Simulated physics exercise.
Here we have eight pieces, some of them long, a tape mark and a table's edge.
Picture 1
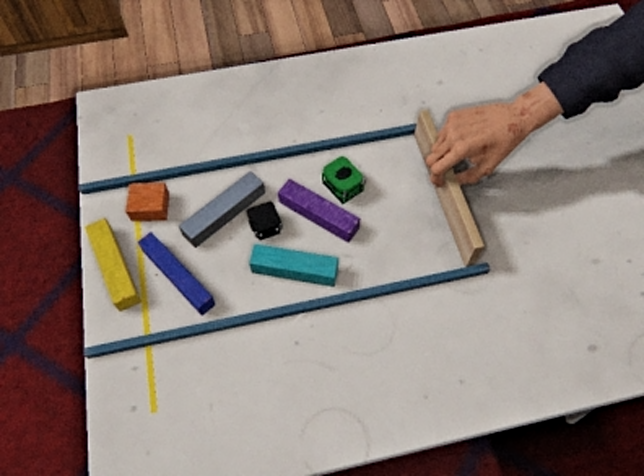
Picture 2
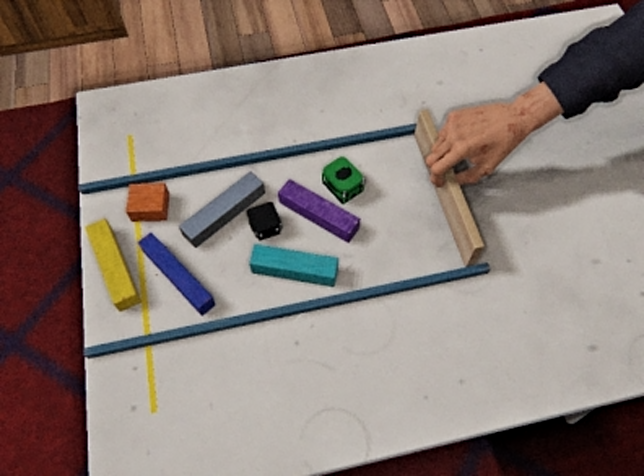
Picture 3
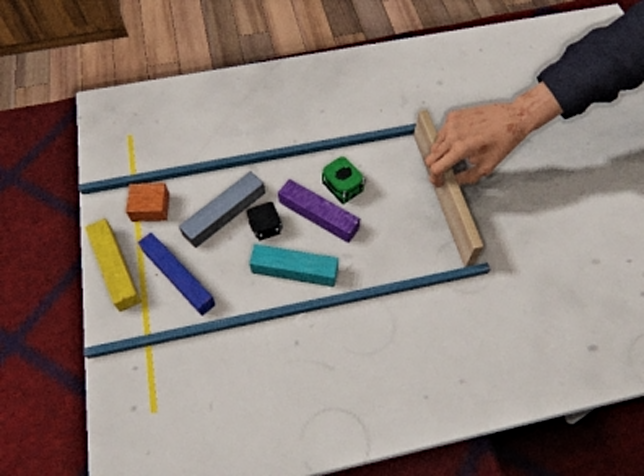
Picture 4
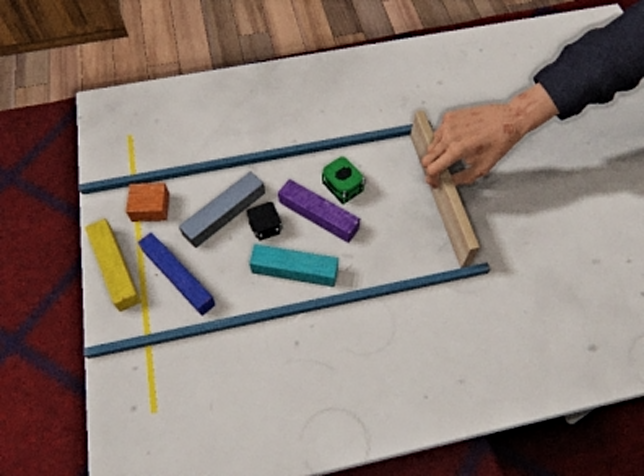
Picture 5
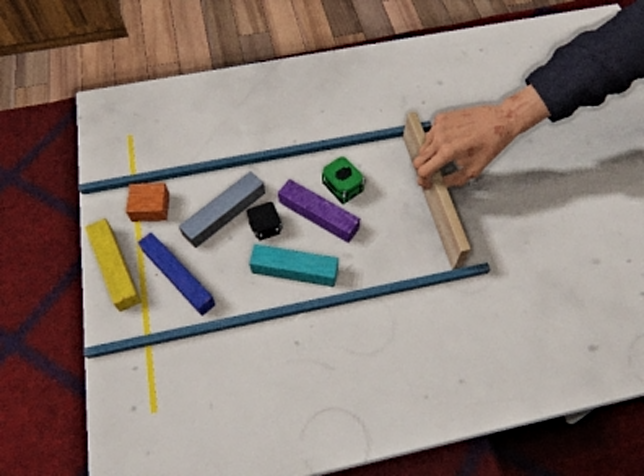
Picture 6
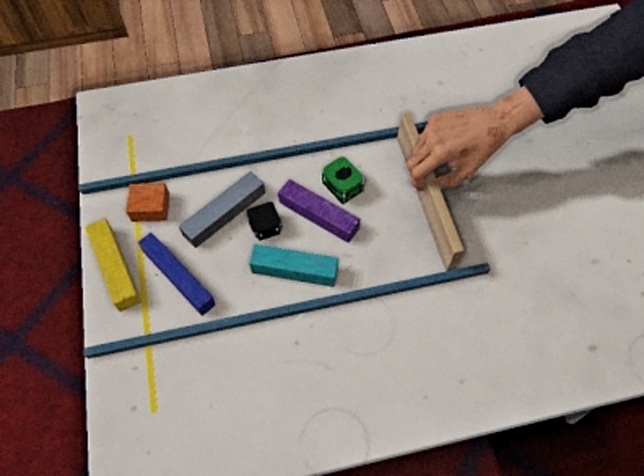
A hand in a dark sleeve reaches in from the right and grips an upright pale wooden board on a white tabletop, seen from above at an angle, with red patterned carpet and wood flooring beyond. Between two blue strips lie yellow, orange and blue pieces near a yellow line at left, then grey, black, purple, turquoise and green ones. The hand slides the board slightly left, while the pieces and camera stay still.
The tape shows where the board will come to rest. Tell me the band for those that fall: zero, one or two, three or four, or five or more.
The number that fall off is three or four.
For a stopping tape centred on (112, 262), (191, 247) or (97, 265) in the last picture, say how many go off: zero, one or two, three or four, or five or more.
One after another: 5 or more; one to two; 5 or more.
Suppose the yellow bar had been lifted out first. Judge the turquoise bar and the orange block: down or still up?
The turquoise bar holds on, the orange block drops off.
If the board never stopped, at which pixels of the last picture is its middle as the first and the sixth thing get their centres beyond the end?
Near (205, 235) and (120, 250).
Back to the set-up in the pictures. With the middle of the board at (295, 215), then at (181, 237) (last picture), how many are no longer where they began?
At the one place 5, at the other 8.
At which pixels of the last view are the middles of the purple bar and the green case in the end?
The purple bar at (112, 265), the green case at (120, 216).
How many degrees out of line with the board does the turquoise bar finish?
About 60°.
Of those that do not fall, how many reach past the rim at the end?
That would be 3.
Soon after, none off yet; yellow bar at rest near (113, 264); orange block at rest near (148, 202); blue bar at rest near (176, 273).
At rest, the number that fall off is three or four; fallen, blue bar, orange block and yellow bar.
